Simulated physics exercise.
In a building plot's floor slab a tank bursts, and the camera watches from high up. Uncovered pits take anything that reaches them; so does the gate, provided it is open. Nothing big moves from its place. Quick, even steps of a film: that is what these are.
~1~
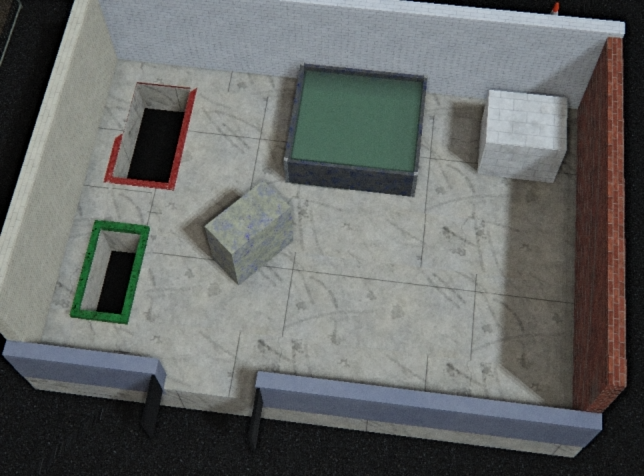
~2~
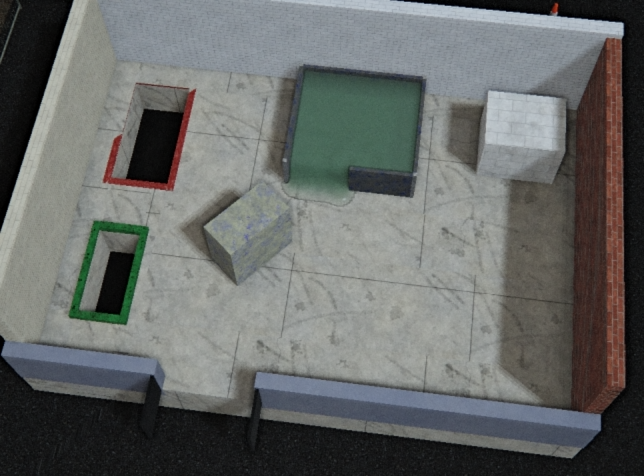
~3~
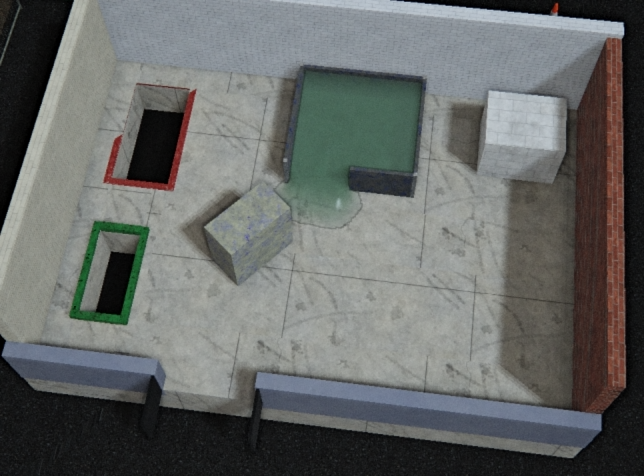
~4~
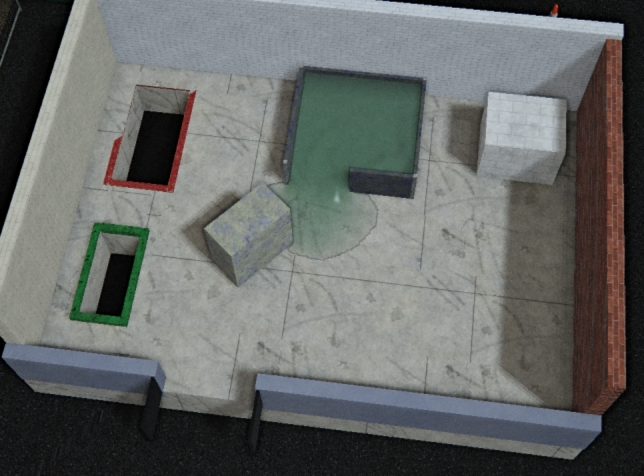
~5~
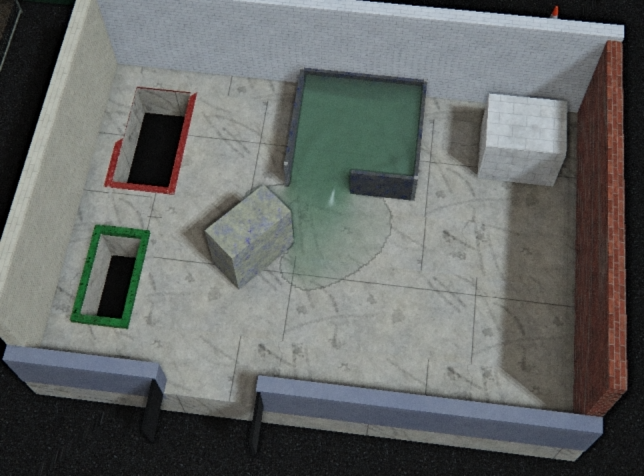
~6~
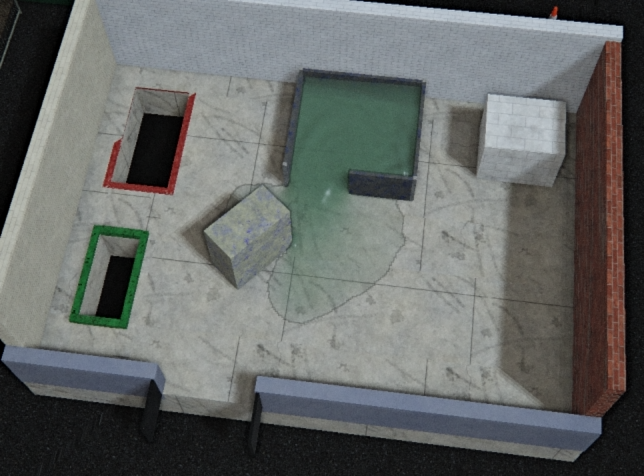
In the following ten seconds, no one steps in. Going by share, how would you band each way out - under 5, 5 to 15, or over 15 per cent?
In the end gate: Five to fifteen per cent, green pit: Beneath five per cent, red pit: Five to fifteen per cent.
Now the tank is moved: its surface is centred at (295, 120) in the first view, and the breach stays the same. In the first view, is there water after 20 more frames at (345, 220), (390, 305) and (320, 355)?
Going through the three spots, I'd say swamped, swamped, high and dry.
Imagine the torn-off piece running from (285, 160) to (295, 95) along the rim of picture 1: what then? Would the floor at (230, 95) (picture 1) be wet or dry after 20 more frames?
Check at the given point: Inundated.
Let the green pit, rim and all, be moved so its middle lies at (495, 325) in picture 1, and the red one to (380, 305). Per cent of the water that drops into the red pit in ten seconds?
Red: About 40 %.
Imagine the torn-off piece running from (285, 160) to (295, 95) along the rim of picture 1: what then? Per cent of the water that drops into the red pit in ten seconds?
Parts in a hundred: Red 60.
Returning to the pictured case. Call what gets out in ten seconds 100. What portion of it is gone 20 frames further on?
My guess would be around 30 percent.
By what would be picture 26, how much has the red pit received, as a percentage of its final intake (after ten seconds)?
Near 30 %, I'd say.
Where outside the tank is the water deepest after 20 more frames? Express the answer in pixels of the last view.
I'd go with (565, 429) as the deepest place.
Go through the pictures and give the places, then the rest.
In the first picture, the water tank at (357, 120) is whole and still.
In the second picture, water pours out at (319, 178) and has run to (350, 195).
In the third picture, water pours out at (319, 179) and has run to (339, 222).
In the fourth picture, water pours out at (319, 180) and has run to (324, 254).
In the fifth picture, the front is at (310, 284), out from the gap at (320, 182).
In the sixth picture, water pours out at (319, 182) and has run to (289, 314).
A moment on, water covers 25 % of the floor; the gate 0 %, the green pit 0 %, the red pit 0 %.
Next, water covers 35 % of the floor; the gate 1 %, the green pit 0 %, the red pit 1 %.
Then, water covers 50 % of the floor; the gate 3 %, the green pit 0 %, the red pit 3 %.
Later, water covers 65 % of the floor; the gate 7 %, the green pit 0 %, the red pit 6 %.
In the end, water covers 80 % of the floor; the gate 10 %, the green pit 0 %, the red pit 8 %.
